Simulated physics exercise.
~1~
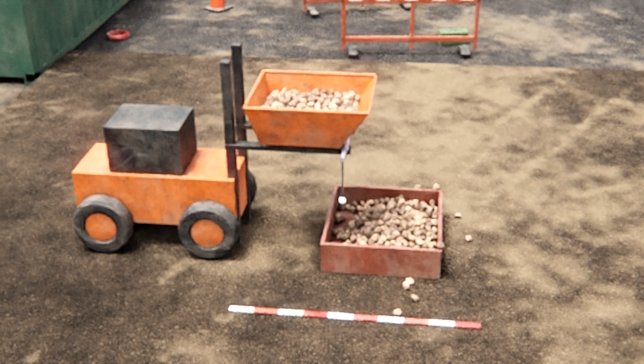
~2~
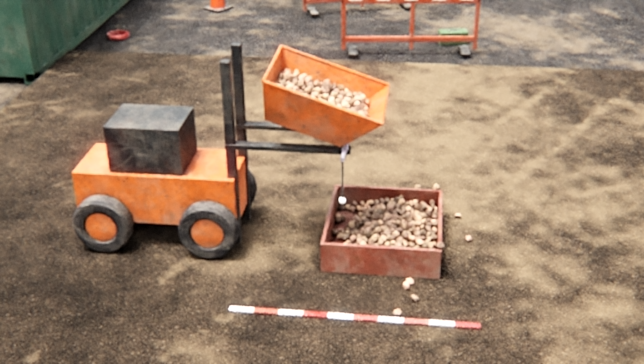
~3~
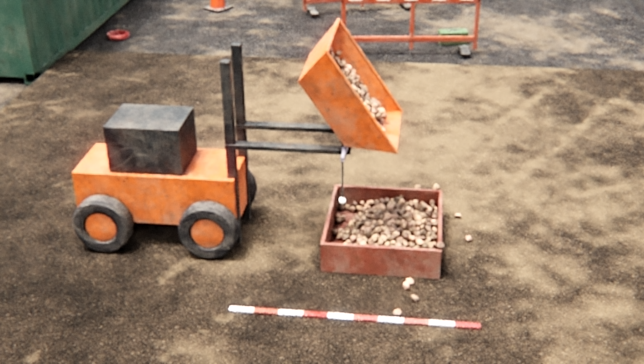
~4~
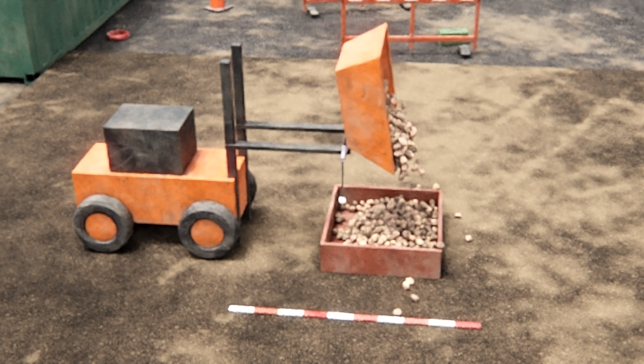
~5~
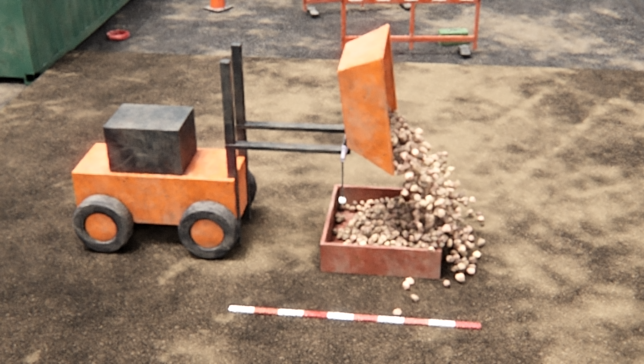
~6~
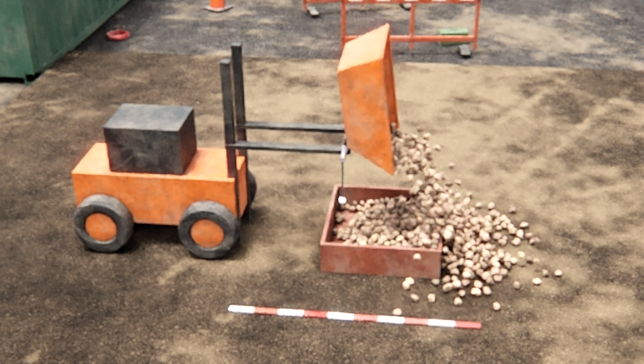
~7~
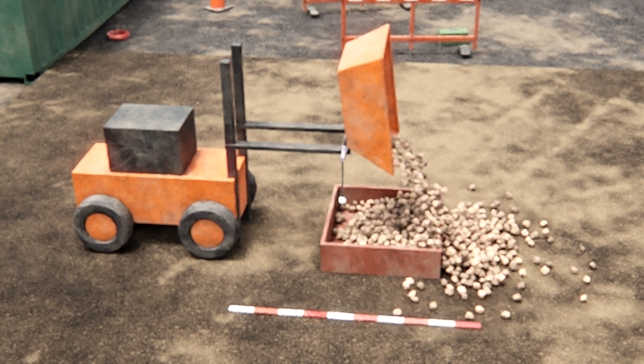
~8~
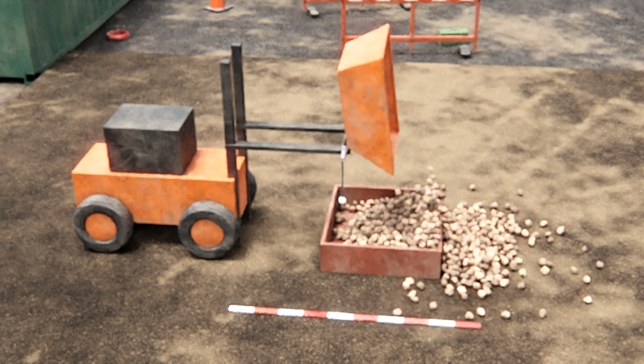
The footage shows an orange forklift tipping its raised skip steeply forward above a reddish bin already holding stones, pouring its load over the bin's right side until the skip is empty, with some stones heaped inside and many scattered on the ground to the right.
